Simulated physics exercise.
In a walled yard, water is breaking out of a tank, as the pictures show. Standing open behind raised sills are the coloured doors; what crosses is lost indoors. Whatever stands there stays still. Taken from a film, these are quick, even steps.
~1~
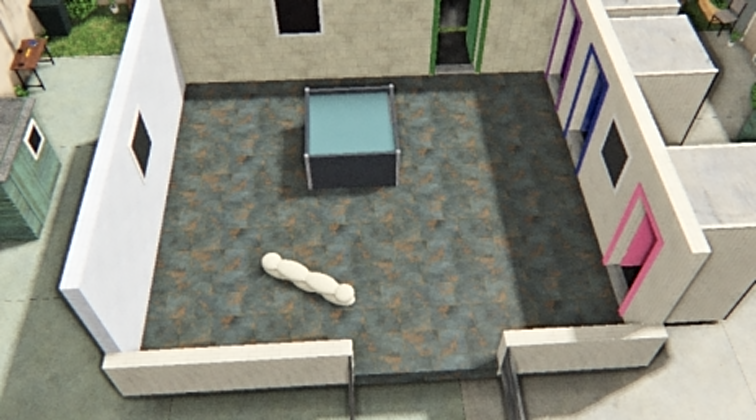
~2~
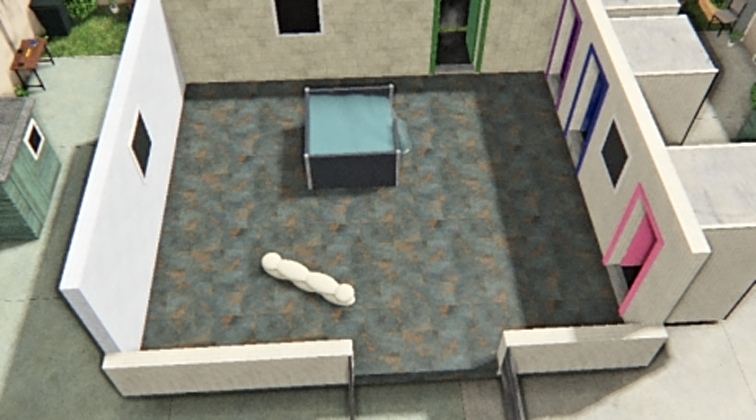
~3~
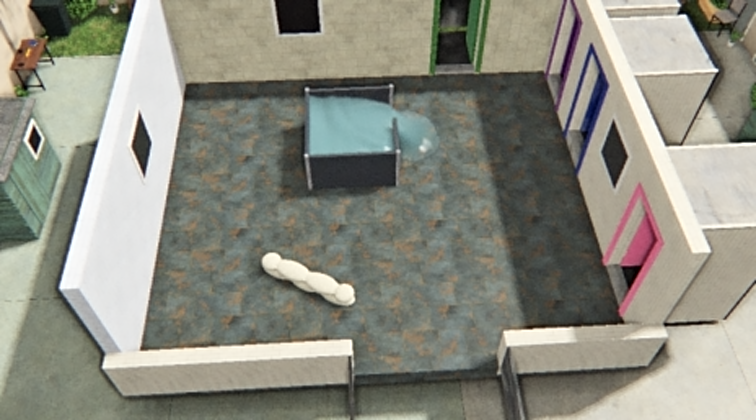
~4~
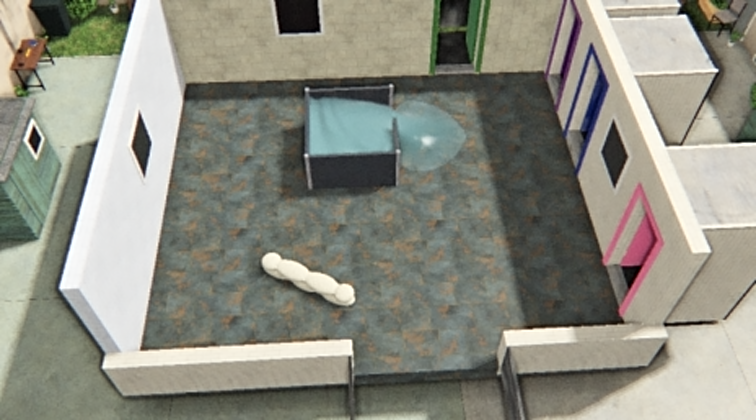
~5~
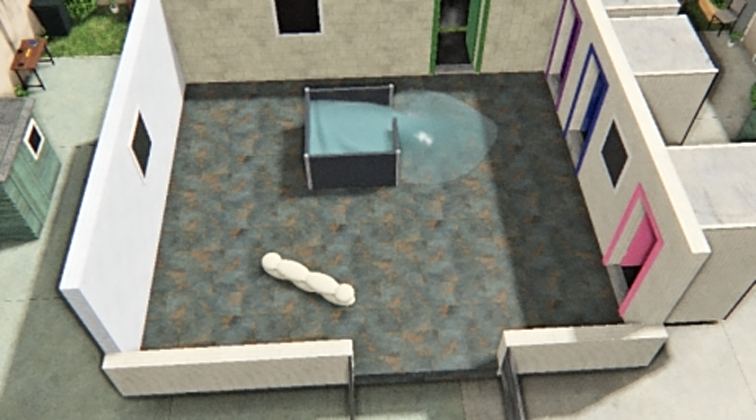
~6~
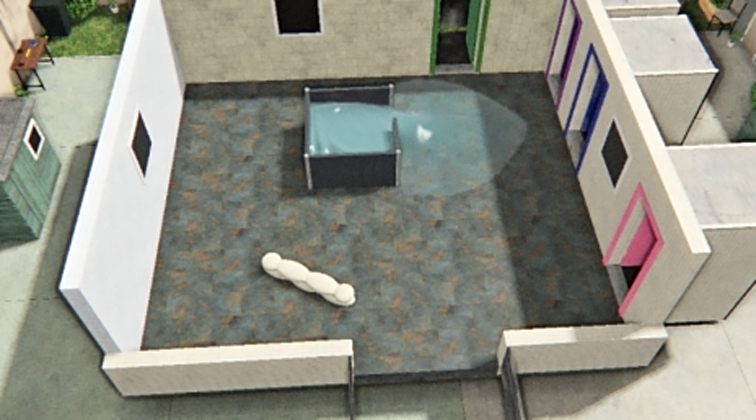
Water burst from the right side of an open tank in a walled yard and fanned out across the dark floor toward the coloured doors, while the level inside the tank sank.
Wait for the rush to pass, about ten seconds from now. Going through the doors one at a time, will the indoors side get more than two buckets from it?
Purple door: More than two buckets; pink door: More than two buckets; green door: More than two buckets; blue door: Two buckets at most.
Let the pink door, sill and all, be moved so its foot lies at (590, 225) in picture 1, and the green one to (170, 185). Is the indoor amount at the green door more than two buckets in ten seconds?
I'd say the green one doesn't reach it.
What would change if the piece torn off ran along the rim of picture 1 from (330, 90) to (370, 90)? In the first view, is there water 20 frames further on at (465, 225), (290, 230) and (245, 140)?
In turn: Untouched, then untouched, then inundated.
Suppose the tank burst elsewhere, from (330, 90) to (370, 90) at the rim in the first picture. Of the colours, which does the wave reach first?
I'd go with the green one.
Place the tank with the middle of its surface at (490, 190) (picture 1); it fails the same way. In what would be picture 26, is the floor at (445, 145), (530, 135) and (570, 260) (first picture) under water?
The first spot ends up left untouched, the second sodden and the third sodden.
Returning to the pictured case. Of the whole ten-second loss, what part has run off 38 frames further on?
Share gone: About 50 %.
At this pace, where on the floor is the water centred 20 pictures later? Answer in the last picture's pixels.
My guess is about (461, 149).
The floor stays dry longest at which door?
Result: The one in pink.
A moment on, water covers 25 % of the floor; the purple door wet at the sill, nothing in, the pink door not reached, the green door under two buckets in, the blue door wet at the sill, nothing in.
Next, water covers 25 % of the floor; the purple door over two buckets in, the pink door not reached, the green door over two buckets in, the blue door under two buckets in.
Then, water covers 30 % of the floor; the purple door over two buckets in, the pink door under two buckets in, the green door over two buckets in, the blue door under two buckets in.
Later, water covers 45 % of the floor; the purple door over two buckets in, the pink door under two buckets in, the green door far over two buckets in, the blue door under two buckets in.
In the end, water covers 70 % of the floor; the purple door over two buckets in, the pink door far over two buckets in, the green door far over two buckets in, the blue door under two buckets in.
